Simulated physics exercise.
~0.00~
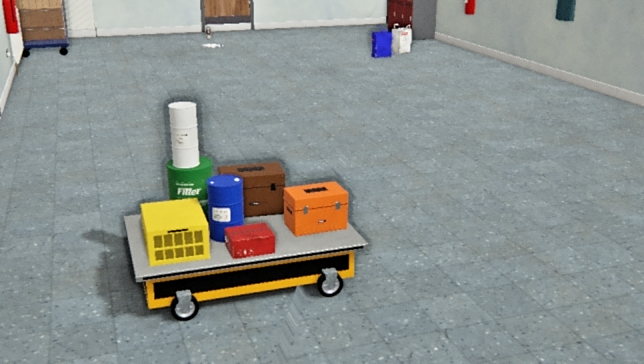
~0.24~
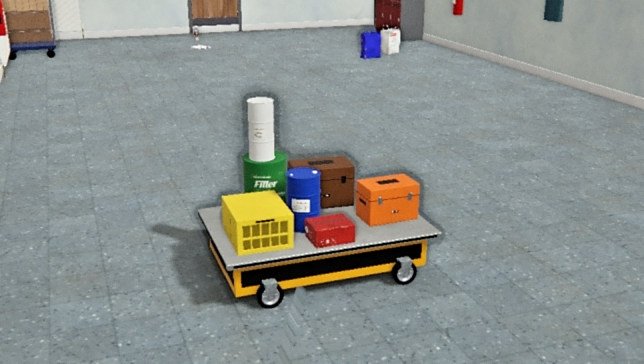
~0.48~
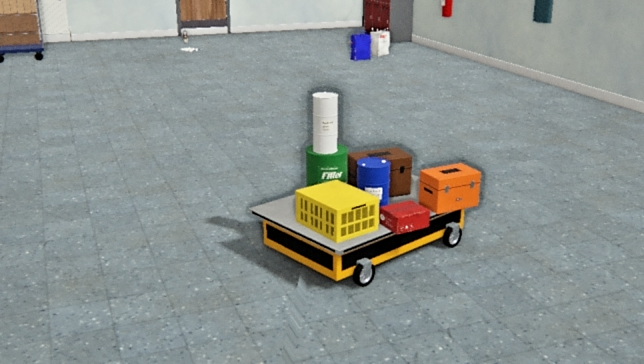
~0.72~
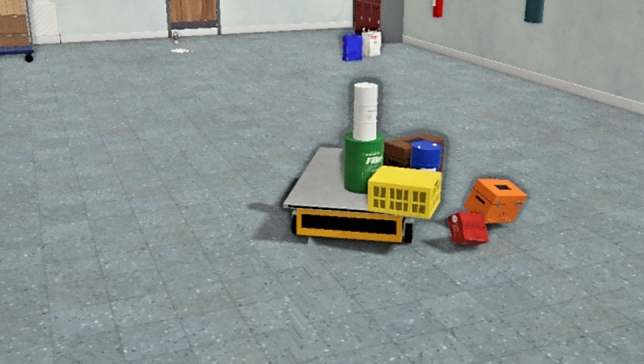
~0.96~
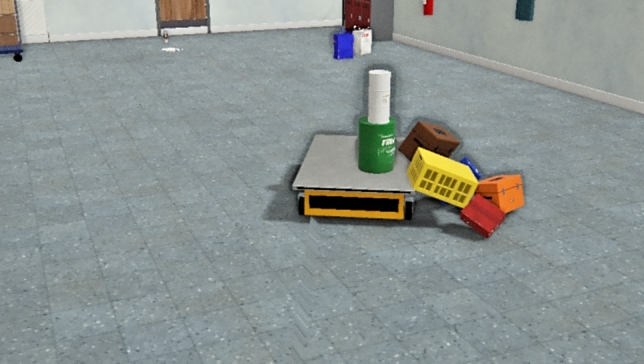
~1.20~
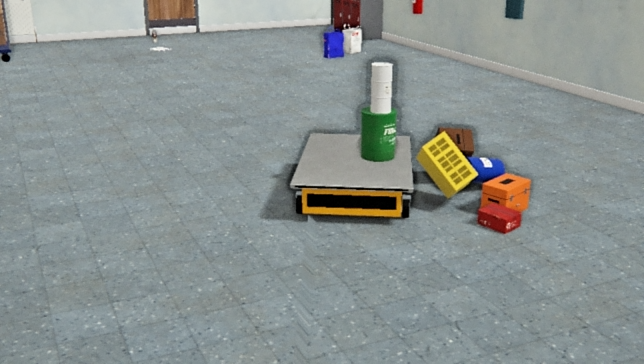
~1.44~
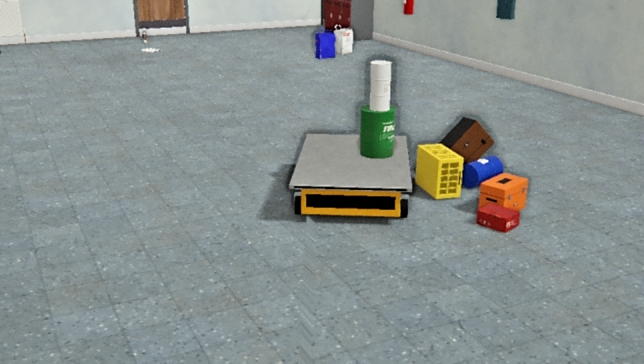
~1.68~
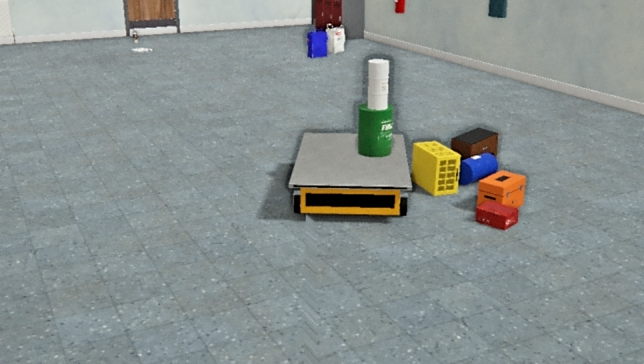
A loaded flat cart rolled to the right and swung away from the viewer, and two toolboxes, a yellow crate, a blue canister and a red parcel spilled off its right side onto the floor, leaving the white canister standing on the green pail aboard the stopped cart.
